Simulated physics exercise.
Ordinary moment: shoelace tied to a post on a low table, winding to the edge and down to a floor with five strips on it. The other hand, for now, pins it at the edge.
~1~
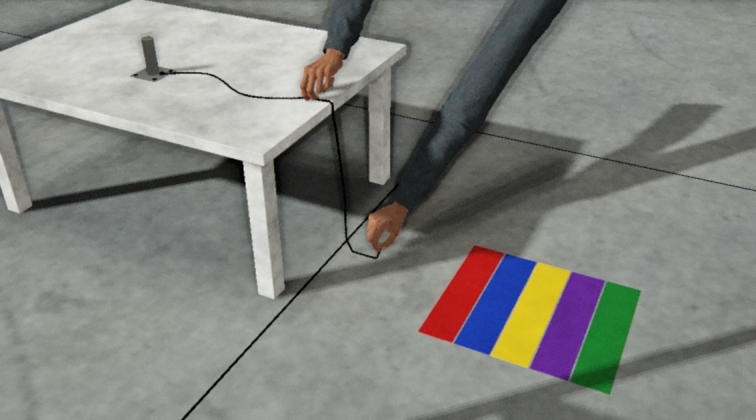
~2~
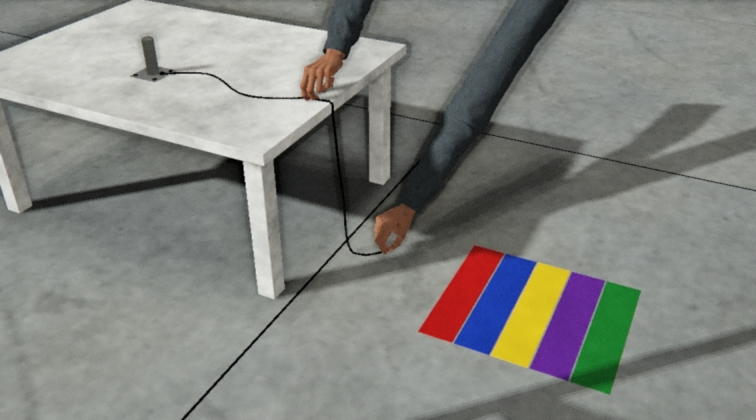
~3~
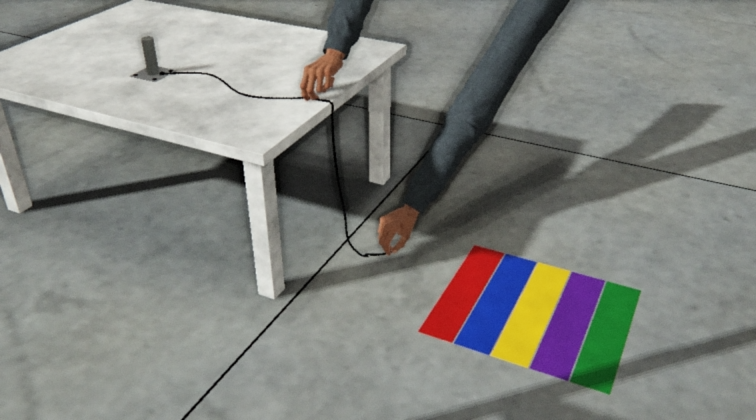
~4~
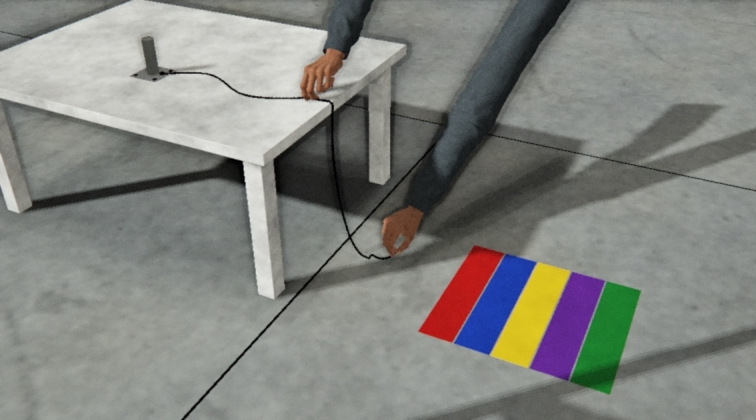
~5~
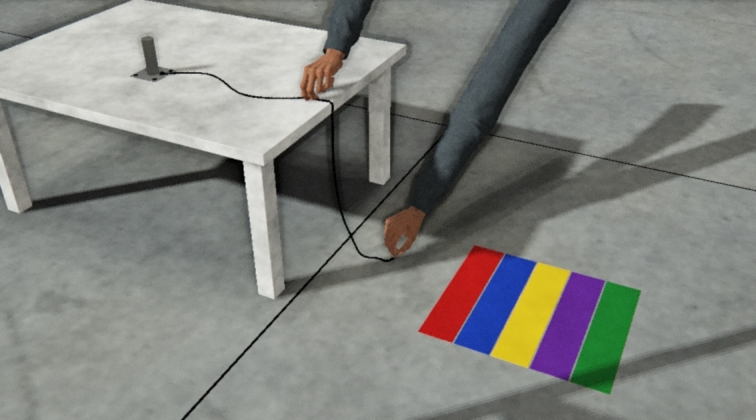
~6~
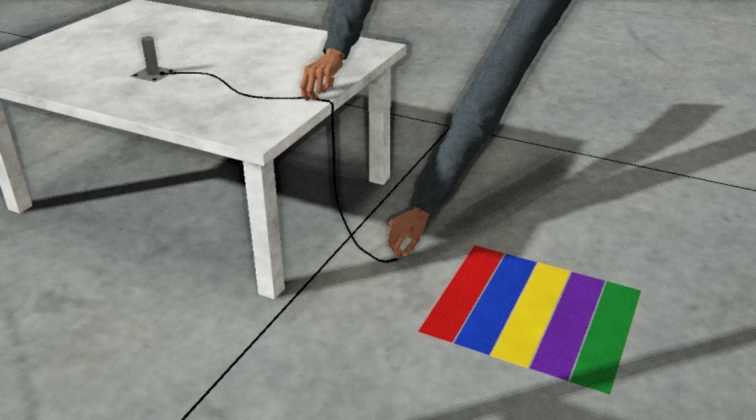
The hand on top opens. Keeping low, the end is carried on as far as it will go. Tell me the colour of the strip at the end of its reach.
It is blue.
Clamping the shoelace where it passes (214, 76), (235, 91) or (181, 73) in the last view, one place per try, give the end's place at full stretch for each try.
In that order: (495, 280), (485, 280) and (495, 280).
Soon after, end near (438, 265); short of the strips.
Then, end near (476, 276); over red.
At full stretch, end near (500, 283); over blue. It gets as far as the blue strip.
